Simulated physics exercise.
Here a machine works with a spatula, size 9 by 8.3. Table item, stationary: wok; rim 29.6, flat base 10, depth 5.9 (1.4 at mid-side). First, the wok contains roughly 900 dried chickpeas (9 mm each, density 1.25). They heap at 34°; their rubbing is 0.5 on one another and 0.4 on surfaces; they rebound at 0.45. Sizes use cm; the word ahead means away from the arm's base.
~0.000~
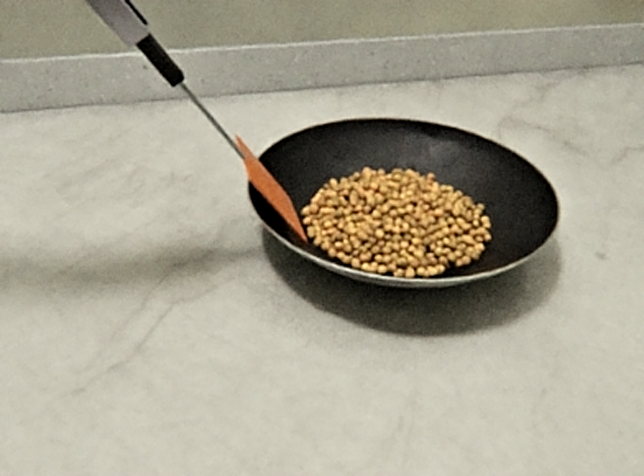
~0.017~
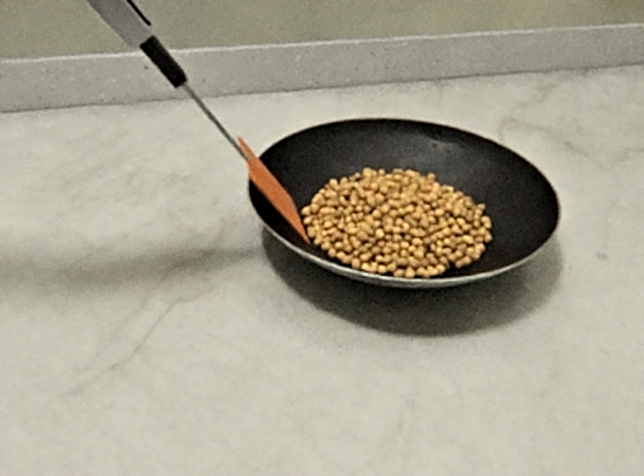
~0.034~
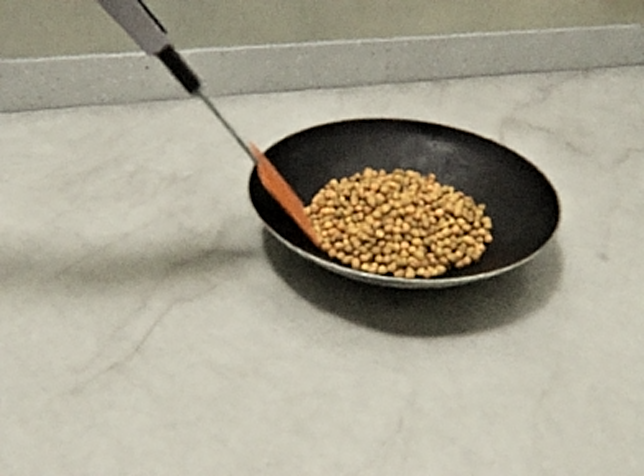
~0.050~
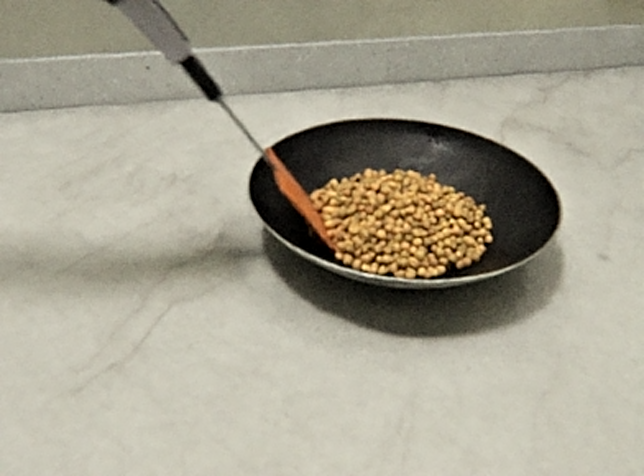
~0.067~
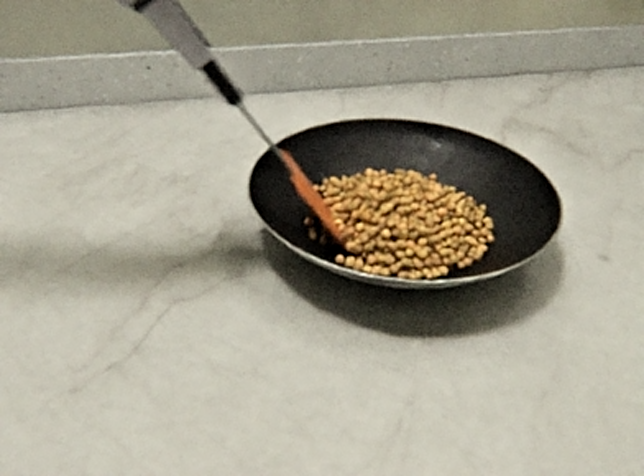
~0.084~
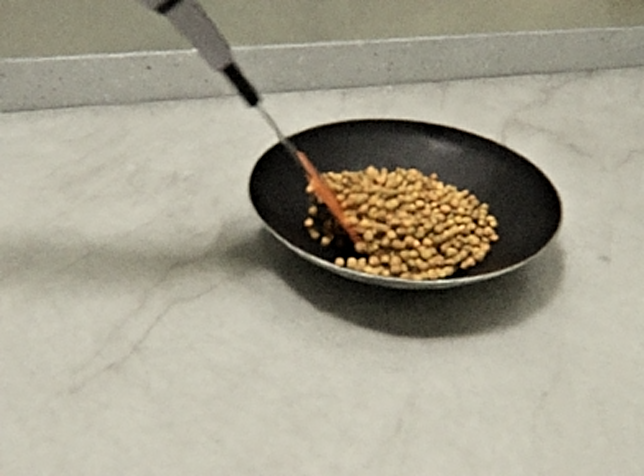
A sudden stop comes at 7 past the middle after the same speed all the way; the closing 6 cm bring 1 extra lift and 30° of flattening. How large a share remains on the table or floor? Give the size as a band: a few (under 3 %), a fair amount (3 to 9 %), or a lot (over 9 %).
A few, under 3 %.
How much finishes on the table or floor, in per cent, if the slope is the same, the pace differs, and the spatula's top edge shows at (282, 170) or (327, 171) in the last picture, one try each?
I'd estimate some 0 and 5 in a hundred.
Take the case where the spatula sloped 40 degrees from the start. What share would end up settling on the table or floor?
Estimate: Approx. 0 %.
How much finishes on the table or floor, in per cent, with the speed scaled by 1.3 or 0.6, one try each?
First try around 5 %, second try around 0 %.
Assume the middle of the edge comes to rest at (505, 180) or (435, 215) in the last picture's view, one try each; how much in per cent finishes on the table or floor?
I'd say roughly 35 per cent, then roughly 0 per cent.
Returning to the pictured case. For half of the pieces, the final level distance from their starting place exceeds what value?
Some 5 cm.
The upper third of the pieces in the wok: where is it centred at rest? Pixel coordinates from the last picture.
It is centred near (489, 186).
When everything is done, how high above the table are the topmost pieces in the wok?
It reaches around 6.5 cm.
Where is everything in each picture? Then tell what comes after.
The first frame shows the spatula top edge at (243, 156), sloping 57°; upper third of the load around (397, 211), from x 305 to 485, top at y 170; 900 in the wok.
The second frame shows the spatula top edge at (245, 157), sloping 57°; upper third of the load around (397, 211), from x 305 to 490, top at y 170.
The third frame shows the spatula top edge at (258, 162), sloping 57°; upper third of the load around (398, 211), from x 305 to 490, top at y 175.
The fourth frame shows the spatula top edge at (275, 168), sloping 57°; upper third of the load around (398, 211), from x 310 to 490, top at y 175.
The fifth frame shows the spatula top edge at (292, 171), sloping 57°; upper third of the load around (397, 208), from x 310 to 490, top at y 170.
The sixth frame shows the spatula top edge at (309, 172), sloping 57°; upper third of the load around (399, 206), from x 310 to 495, top at y 170; 900 in the wok.
After 0.13 s, sloping 57°, highest piece 8 above the table; 900 in the wok.
After 0.17 s, sloping 46°, highest piece 9 above the table; 900 in the wok.
After 0.39 s, sloping 27°, highest piece 7 above the table; 898 in the wok, 2 on the blade or in flight.
After 1.44 s, sloping 27°, highest piece 6 above the table; 897 in the wok, 3 on the table or floor.
In the end, 897 in the wok, 3 on the table or floor. That is 0 % on the table or floor.
